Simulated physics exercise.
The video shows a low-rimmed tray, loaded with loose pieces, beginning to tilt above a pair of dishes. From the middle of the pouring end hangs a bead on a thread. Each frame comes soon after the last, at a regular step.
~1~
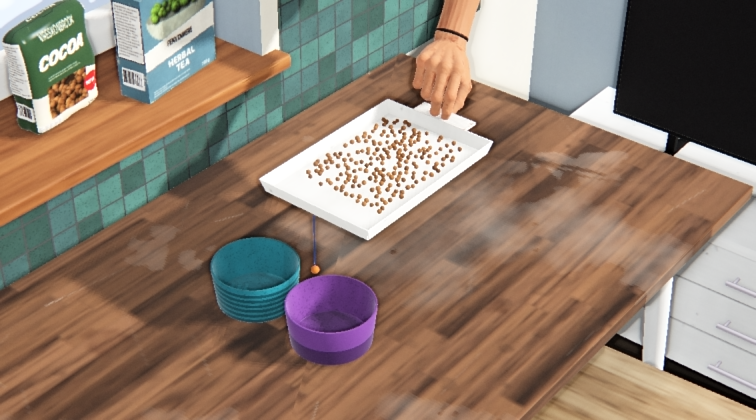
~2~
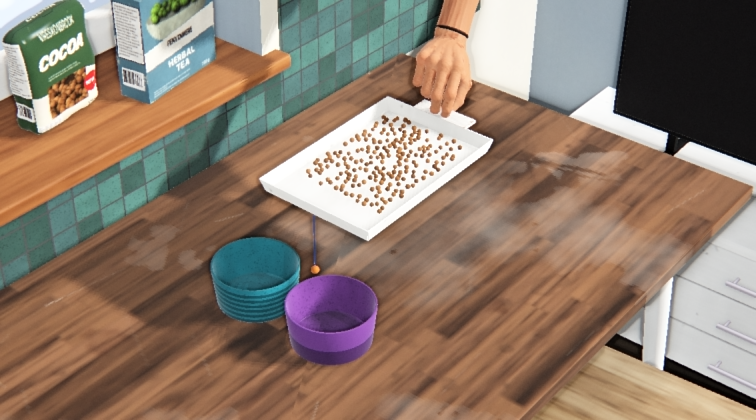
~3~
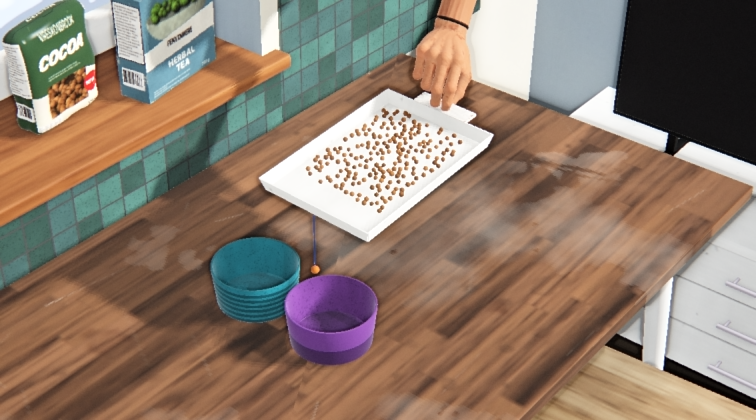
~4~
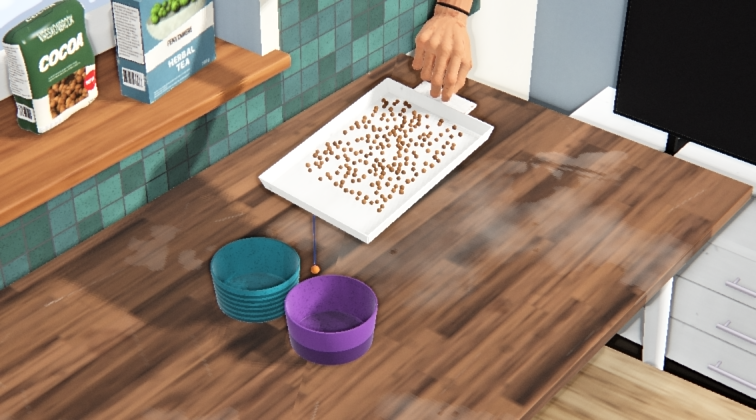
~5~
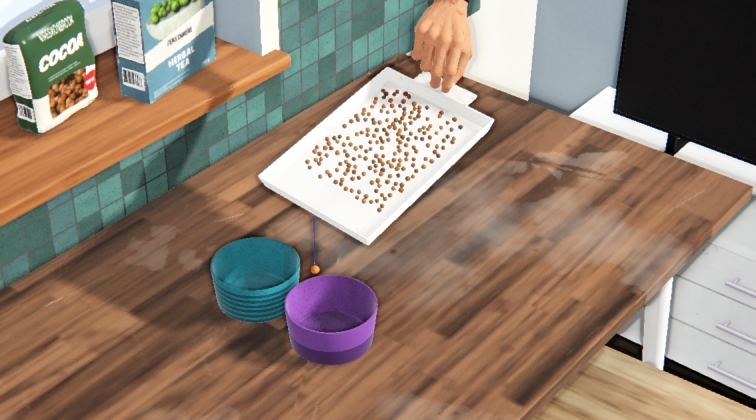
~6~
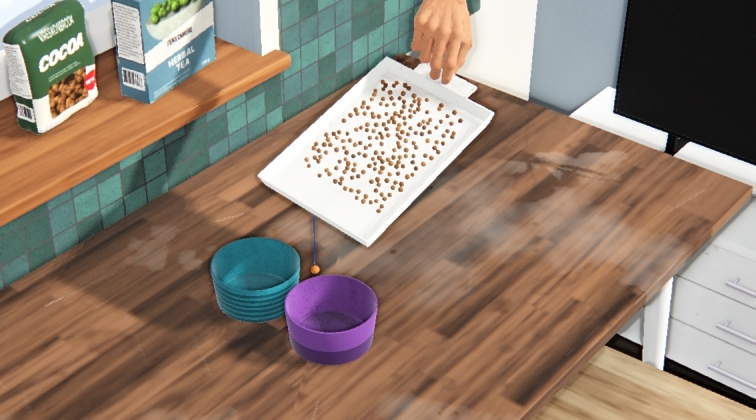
On a wooden countertop beside green wall tiles, a hand holds a white tray scattered with small brown balls behind a teal bowl and a purple bowl. The tray starts level, then the hand gradually raises its handle end, tilting it toward the bowls while the balls barely shift.
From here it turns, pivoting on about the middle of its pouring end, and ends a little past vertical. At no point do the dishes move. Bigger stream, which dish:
Right.
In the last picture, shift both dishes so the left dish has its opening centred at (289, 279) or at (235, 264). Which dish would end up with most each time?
Results - the dish on the right side first, the dish on the right side second.
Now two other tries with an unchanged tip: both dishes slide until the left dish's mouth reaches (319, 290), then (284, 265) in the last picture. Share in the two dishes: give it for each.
60 and 100 in a hundred, in turn.
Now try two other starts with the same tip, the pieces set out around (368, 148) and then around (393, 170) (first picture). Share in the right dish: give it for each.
You'd see roughly 90 per cent first and roughly 90 per cent second.
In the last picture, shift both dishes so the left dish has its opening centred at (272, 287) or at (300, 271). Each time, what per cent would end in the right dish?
About 90 per cent, then about 90 per cent.
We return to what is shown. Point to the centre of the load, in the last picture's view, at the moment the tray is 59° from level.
Around (359, 234).
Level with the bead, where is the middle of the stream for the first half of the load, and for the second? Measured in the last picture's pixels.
The opening part goes through (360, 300); what follows goes through (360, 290).
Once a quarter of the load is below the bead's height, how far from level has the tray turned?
A tilt of roughly 75°.
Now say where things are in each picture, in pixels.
The first frame shows corners of the pouring end at (266, 179) and (368, 227), level; middle of the load at (383, 158), cereal balls; left dish at (226, 299); right dish at (301, 341); bead on its thread at (315, 270).
The second frame shows corners of the pouring end at (266, 178) and (368, 228), level; middle of the load at (383, 157).
The third frame shows corners of the pouring end at (265, 178) and (368, 230), tipped barely, lowest at the right corner; middle of the load at (383, 153).
The fourth frame shows corners of the pouring end at (265, 176) and (367, 232), tipped a little, lowest at the right corner; middle of the load at (383, 147).
The fifth frame shows corners of the pouring end at (265, 175) and (367, 235), tipped a little, lowest at the right corner; middle of the load at (383, 142).
The sixth frame shows corners of the pouring end at (264, 175) and (367, 237), tipped clearly, lowest at the right corner; middle of the load at (382, 137); left dish at (226, 299); right dish at (301, 341).
Soon after the last picture, tray tipped steeply; most on the tray; a small part in the right dish; a stray few outside both; a small part in the air.
A little later, tray tipped right over; about a third on the tray; about a third in the right dish; a small part outside both; a small part in the air.
Later still, tray tipped past a quarter turn; most in the right dish; a small part outside both.
At rest, tray tipped past a quarter turn; most in the right dish; none in the left dish; a small part outside both.
